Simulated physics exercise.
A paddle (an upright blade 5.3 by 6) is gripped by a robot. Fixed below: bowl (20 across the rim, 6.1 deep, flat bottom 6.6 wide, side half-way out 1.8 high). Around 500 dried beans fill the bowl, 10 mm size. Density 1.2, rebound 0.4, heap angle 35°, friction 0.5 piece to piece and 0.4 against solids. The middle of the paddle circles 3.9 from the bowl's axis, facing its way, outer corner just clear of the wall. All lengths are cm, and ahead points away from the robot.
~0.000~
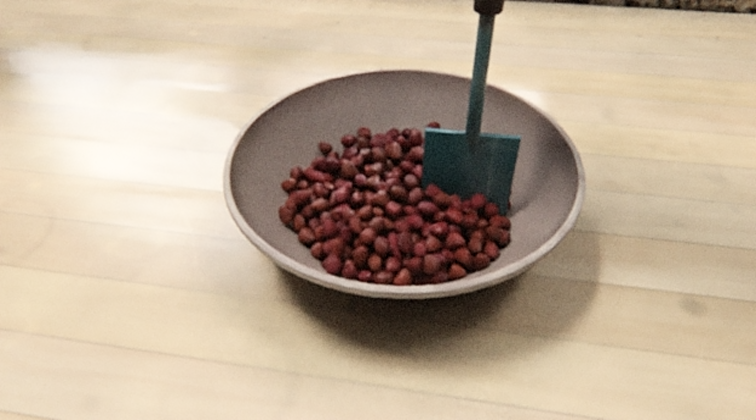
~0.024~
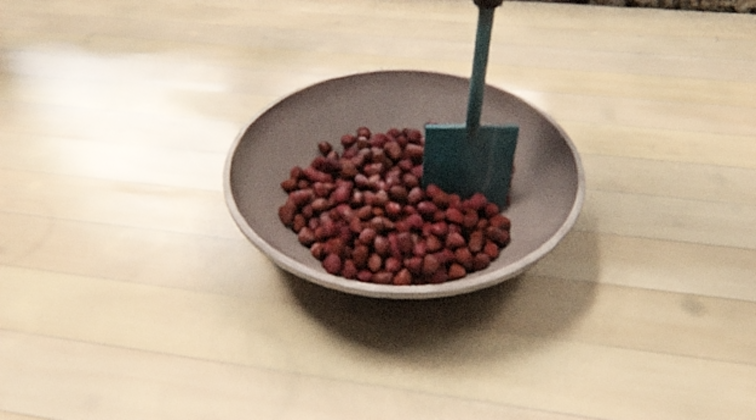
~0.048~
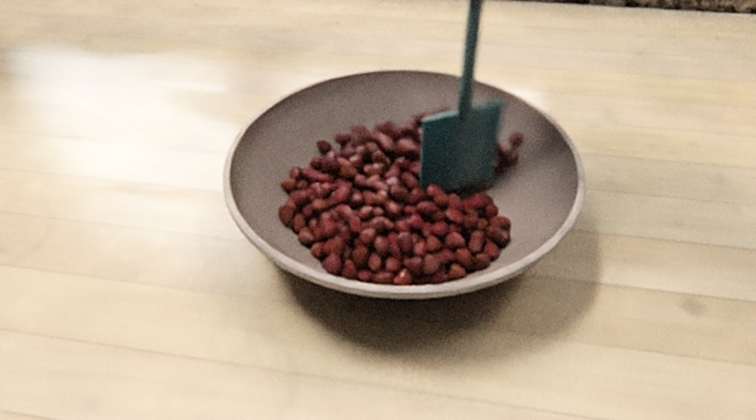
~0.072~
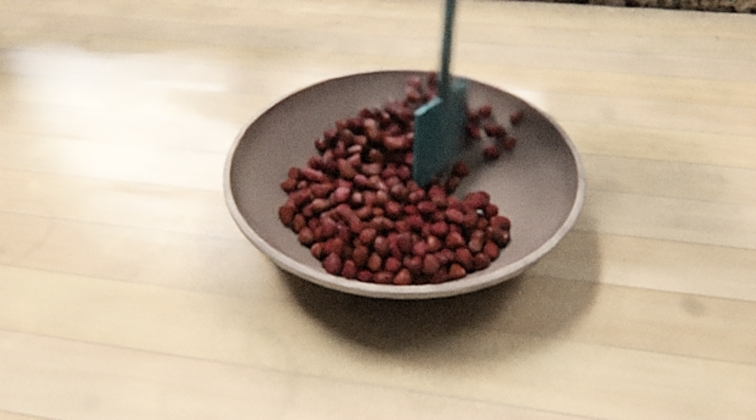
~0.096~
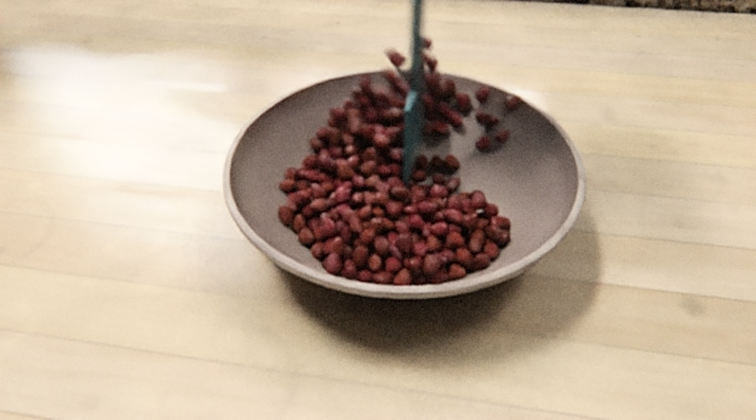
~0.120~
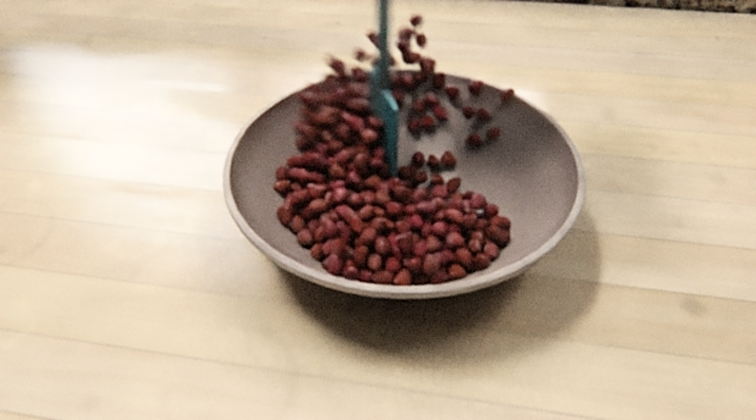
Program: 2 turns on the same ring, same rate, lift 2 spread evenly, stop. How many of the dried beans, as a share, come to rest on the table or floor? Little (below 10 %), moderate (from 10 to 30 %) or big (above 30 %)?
A big share, above 30 %, ends on the table or floor.
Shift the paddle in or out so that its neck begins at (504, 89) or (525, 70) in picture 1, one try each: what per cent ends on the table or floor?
Some 10 and 0 per cent.
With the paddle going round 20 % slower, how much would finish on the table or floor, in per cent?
Then about 30 per cent.
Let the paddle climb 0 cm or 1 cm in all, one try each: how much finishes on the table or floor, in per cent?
Some 55 and 45 per cent.
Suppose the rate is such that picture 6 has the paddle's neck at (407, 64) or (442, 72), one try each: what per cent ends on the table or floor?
About 25 and 10 per cent.
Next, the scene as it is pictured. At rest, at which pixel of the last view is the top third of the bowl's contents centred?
At about (400, 189).
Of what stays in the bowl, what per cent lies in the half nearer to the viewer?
Roughly 50 per cent.
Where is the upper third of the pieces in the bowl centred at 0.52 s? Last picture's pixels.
Around (402, 181).
After 0.32 s, 348° round, highest piece 11 above the table; 357 in the bowl, 68 on the table or floor, 80 in flight or on the tool.
After 0.52 s, 221° round, highest piece 8 above the table; 307 in the bowl, 188 on the table or floor, 10 in flight or on the tool.
After 0.82 s, 0° round, highest piece 5 above the table; 307 in the bowl, 198 on the table or floor.
After 1.52 s, 0° round, highest piece 5 above the table; 307 in the bowl, 198 on the table or floor.
At rest, 307 in the bowl, 198 on the table or floor. That is 39 % on the table or floor.
